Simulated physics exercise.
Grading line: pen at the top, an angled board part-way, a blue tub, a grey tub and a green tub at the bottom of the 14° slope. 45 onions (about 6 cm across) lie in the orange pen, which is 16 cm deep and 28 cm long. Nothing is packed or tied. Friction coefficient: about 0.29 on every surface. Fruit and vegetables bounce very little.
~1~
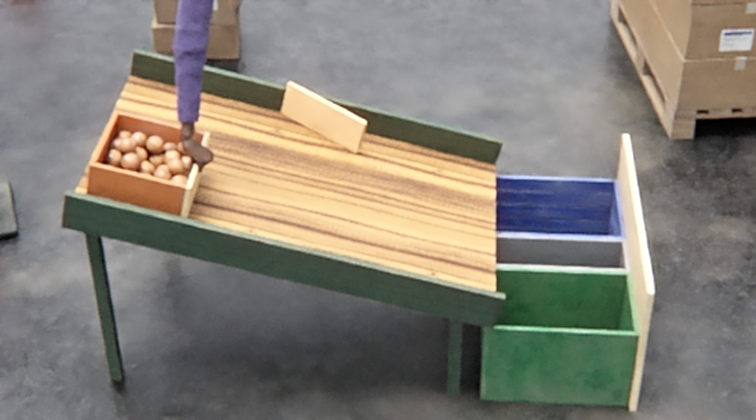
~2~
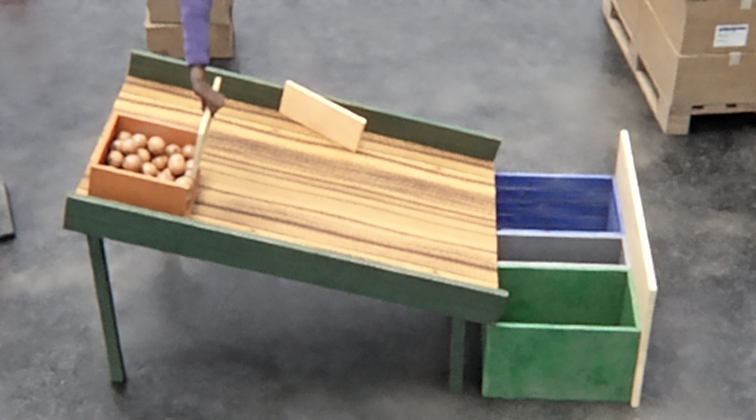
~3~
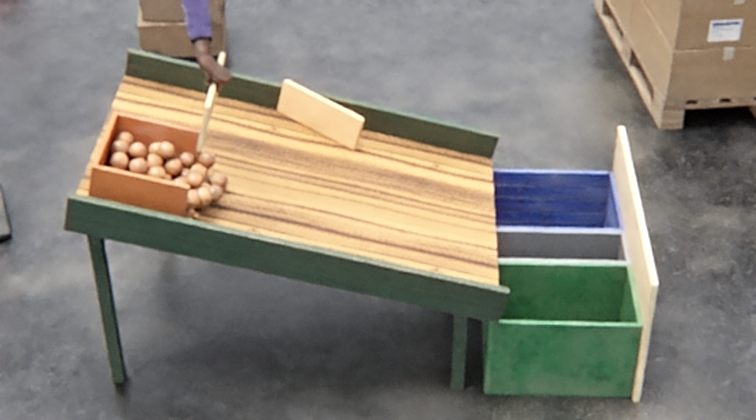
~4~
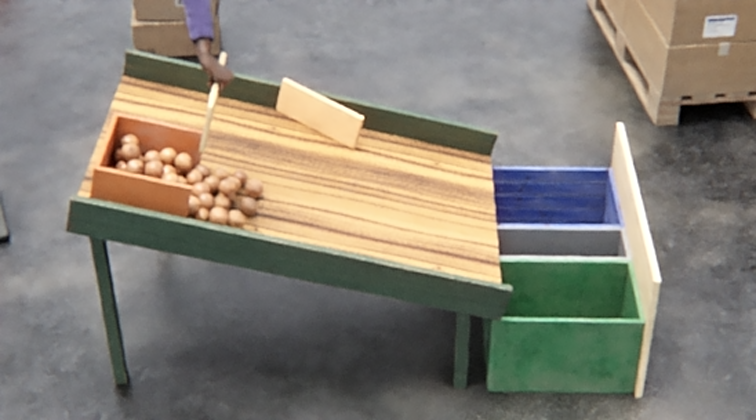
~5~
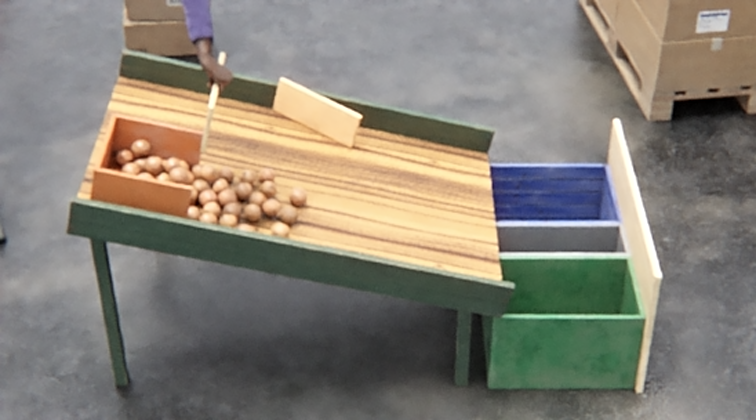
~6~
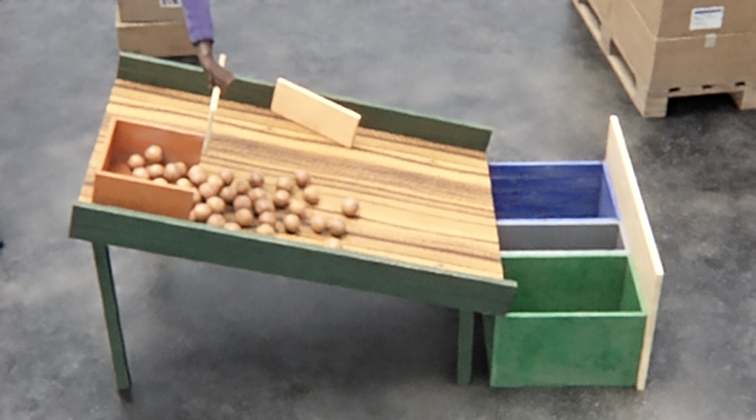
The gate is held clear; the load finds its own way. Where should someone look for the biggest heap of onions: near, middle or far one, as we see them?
It is the green tub, the nearest one.
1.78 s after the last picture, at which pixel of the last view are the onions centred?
Near (585, 335).
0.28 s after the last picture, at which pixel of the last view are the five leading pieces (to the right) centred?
Near (446, 242).
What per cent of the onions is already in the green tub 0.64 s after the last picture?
Some 10 per cent by then.
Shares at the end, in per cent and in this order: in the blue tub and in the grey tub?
Roughly 0 and 25 per cent.
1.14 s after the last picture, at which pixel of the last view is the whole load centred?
At about (588, 322).
Then, 0.28 s after the last picture, 7 still in the orange pen and 38 on the slope.
Then, 0.64 s after the last picture, 1 in the blue tub, 2 in the grey tub, 5 in the green tub, 30 on the slope and 7 in the air.
Then, 1.14 s after the last picture, 1 in the blue tub, 10 in the grey tub, 24 in the green tub, 5 on the slope and 5 in the air.
Outcome (1.78 s after the last picture), 1 in the blue tub, 11 in the grey tub and 33 in the green tub.
